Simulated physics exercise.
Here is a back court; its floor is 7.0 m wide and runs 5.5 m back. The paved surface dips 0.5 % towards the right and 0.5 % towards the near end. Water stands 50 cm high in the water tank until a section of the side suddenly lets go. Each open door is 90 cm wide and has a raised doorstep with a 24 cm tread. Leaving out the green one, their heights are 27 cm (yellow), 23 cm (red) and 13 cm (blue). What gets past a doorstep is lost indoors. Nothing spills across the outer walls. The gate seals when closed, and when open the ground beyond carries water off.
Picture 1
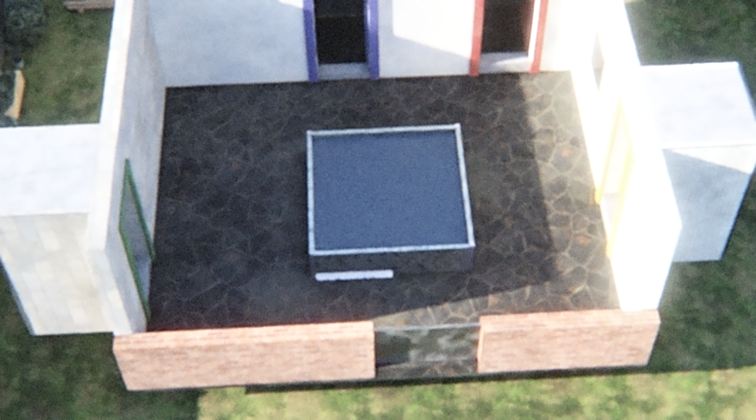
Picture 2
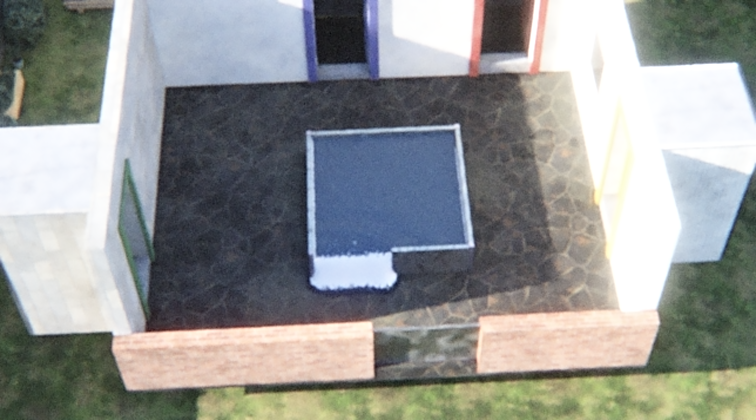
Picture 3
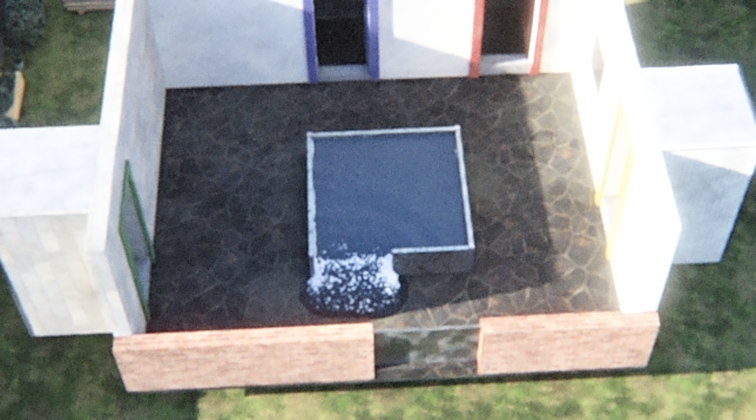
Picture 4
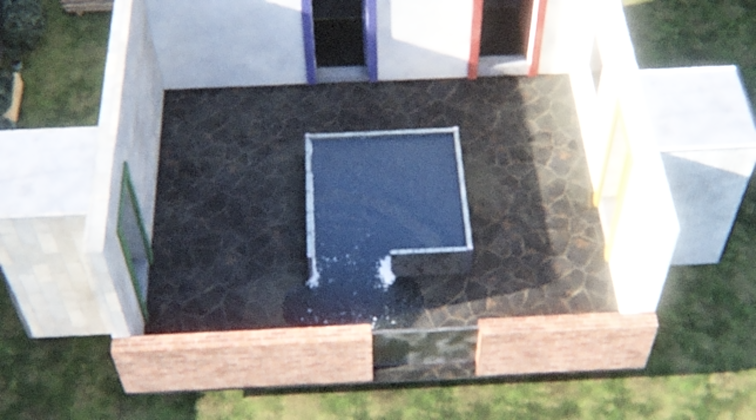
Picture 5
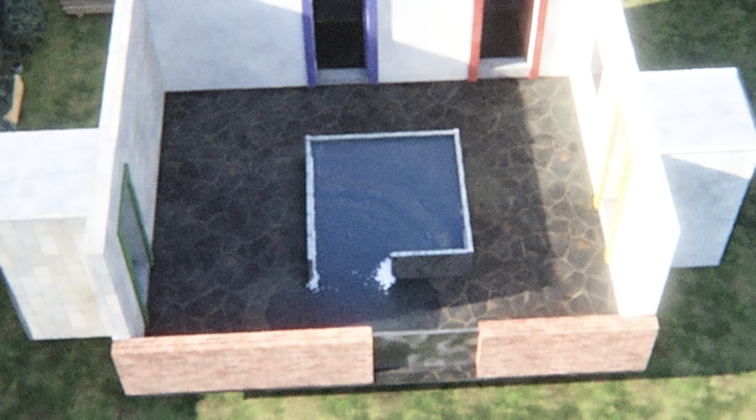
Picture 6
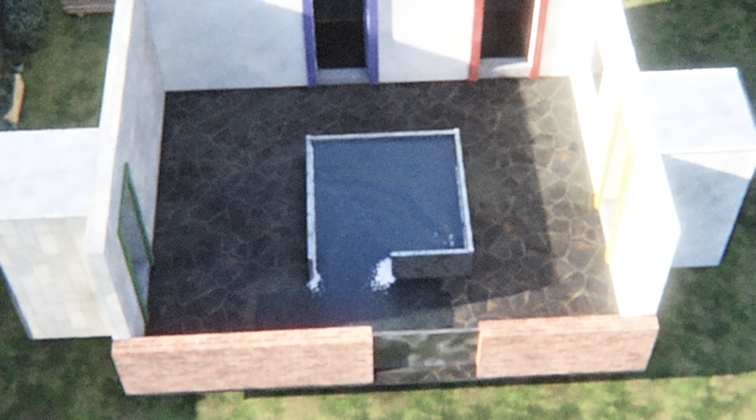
Water sits still in a square tank on a dark paved court, then bursts from the tank's front left in a white, foaming sheet. It breaks into scattered froth and spreads across the paving towards the low brick wall, while foam lingers around the gap and ripples cross the tank.
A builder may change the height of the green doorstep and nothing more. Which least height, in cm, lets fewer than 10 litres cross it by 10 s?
About 15 cm.
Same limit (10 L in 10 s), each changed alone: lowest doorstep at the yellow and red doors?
Roughly 8.5 cm at yellow and 6.5 cm at red.
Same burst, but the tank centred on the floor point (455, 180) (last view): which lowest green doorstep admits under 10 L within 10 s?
Then roughly 13.5 cm.
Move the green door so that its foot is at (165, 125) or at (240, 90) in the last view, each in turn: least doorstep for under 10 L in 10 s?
About 6.0 and 8.5 cm.
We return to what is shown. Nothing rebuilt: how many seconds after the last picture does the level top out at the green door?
At about 2.4 s.
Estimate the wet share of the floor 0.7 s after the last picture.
Near 15 per cent is wet.
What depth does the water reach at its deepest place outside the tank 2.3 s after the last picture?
Up to some 30 cm.
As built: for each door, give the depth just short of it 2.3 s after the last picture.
Depths in cm: Yellow 3, green 19, red 0, blue 0.
Then, 0.7 s after the last picture water covers 15 % of the floor, deepest (36 cm) near (344, 360); it has not reached the green door.
Then, 2.3 s after the last picture water covers 40 % of the floor, deepest (30 cm) near (143, 369); 19 cm at the green door, 0 litres in over its 17 cm doorstep.
Then, 9.3 s after the last picture water covers 100 % of the floor, deepest (13 cm) near (564, 79); 8 cm at the green door, 5 litres in over its 17 cm doorstep.
At the green door as built, the water peaked near 19 cm, 2.3 s after the last picture.
Run again over the same 10 s with other heights there, 26 litres in over 12.5 cm, 5 litres over 17 cm. The limit of 10 litres is kept from about 15 cm up.
